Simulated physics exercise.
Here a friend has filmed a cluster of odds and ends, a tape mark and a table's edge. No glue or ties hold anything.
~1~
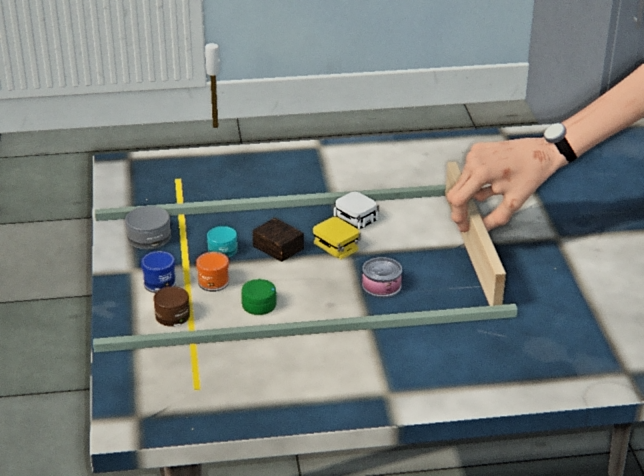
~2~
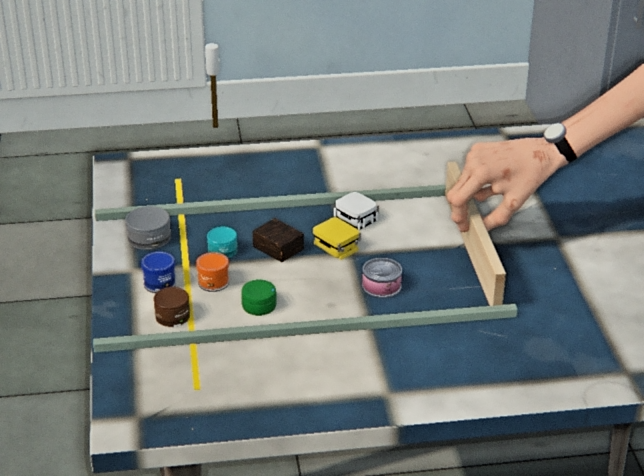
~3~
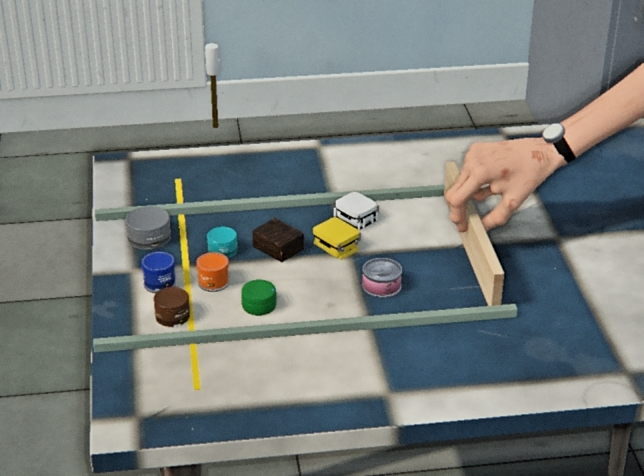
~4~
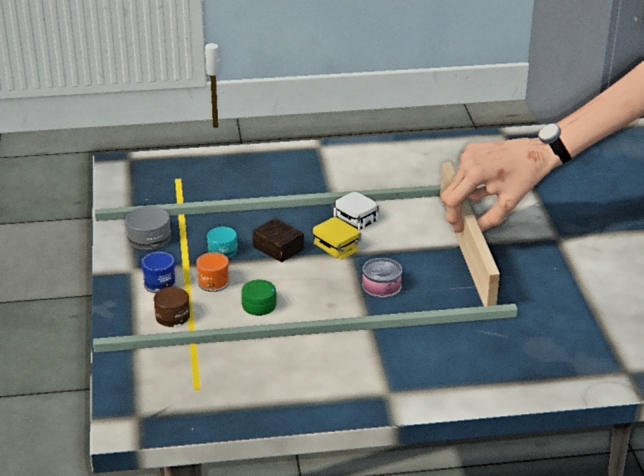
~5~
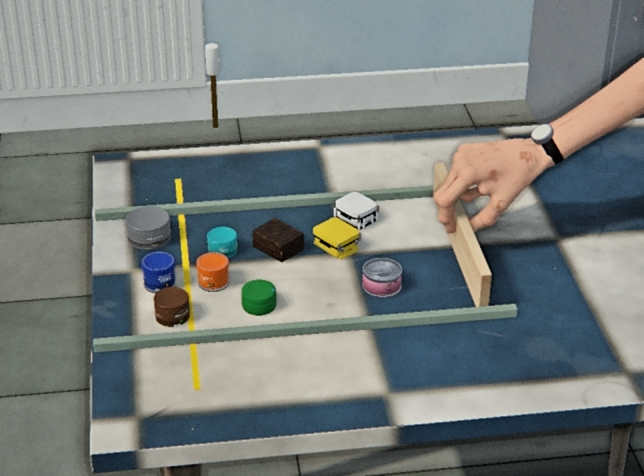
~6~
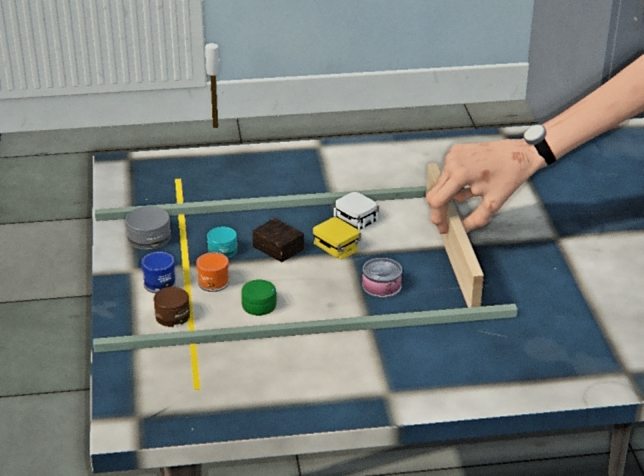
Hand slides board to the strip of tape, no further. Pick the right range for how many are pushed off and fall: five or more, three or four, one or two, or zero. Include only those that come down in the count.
The right range is zero.
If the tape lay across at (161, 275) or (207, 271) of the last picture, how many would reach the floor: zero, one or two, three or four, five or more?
One or two, then no fall at all.
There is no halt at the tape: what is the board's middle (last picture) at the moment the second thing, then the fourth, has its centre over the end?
At roughly (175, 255), then roughly (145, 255).
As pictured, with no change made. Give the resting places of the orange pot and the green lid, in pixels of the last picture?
In the last view, the middles sit near (172, 271) and near (174, 318).
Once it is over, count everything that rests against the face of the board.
5 in contact.
Early on, none off yet; grey tub at rest near (148, 228); blue tin at rest near (159, 273); brown tub at rest near (172, 307).
Finally, the number that fall off is zero.
